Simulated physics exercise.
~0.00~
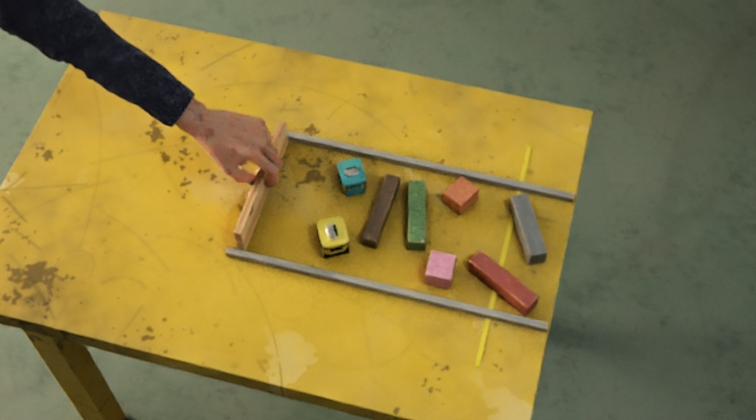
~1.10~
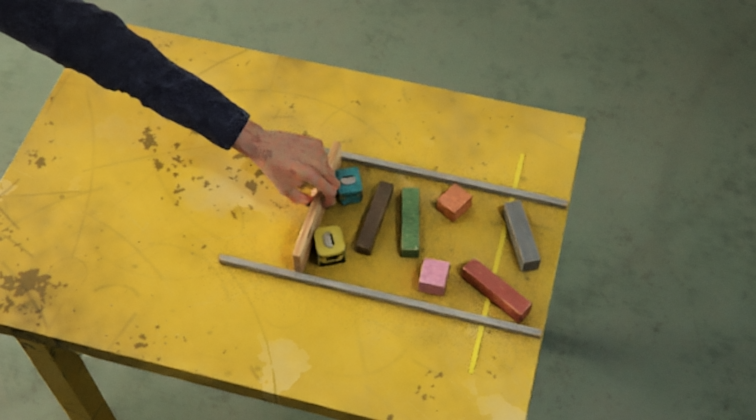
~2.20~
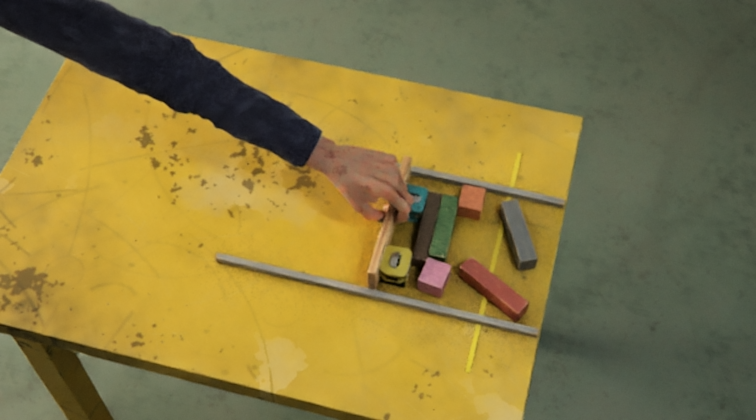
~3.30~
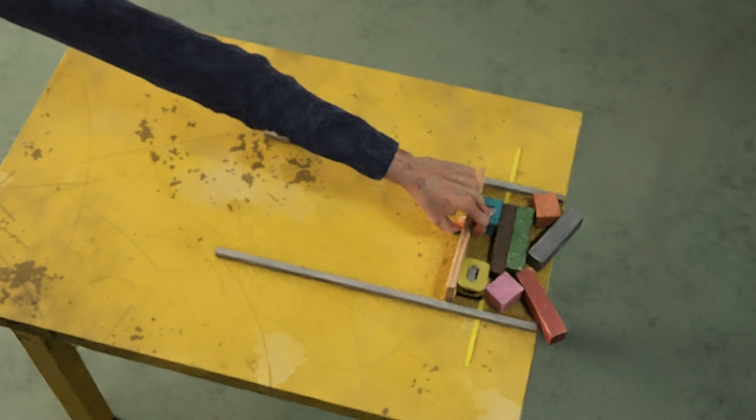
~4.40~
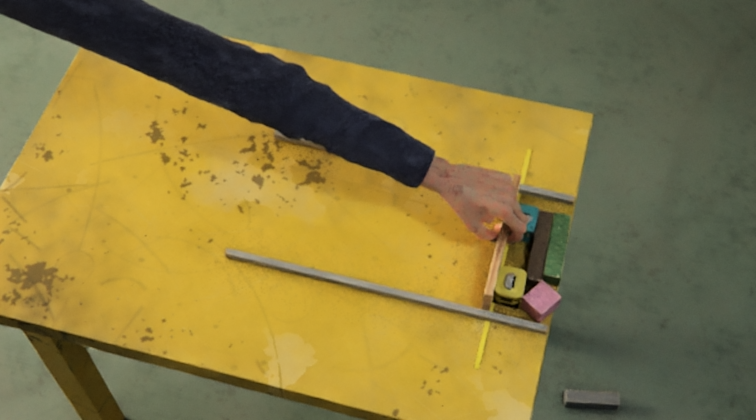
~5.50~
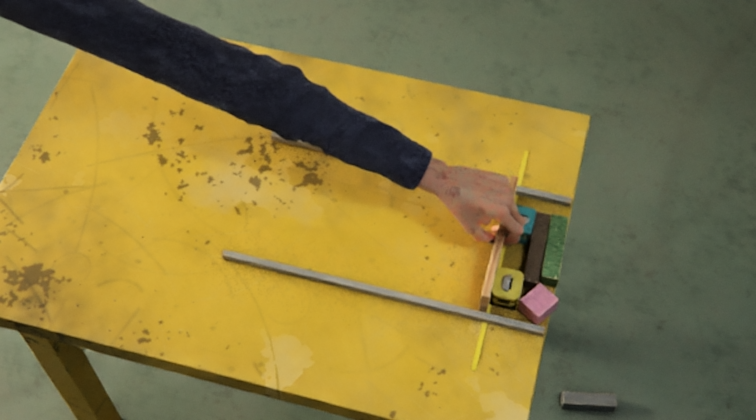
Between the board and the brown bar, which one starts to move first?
The board starts to move first, pushed to the right by the hand. The brown bar only moves later, once the board has come further along the channel.
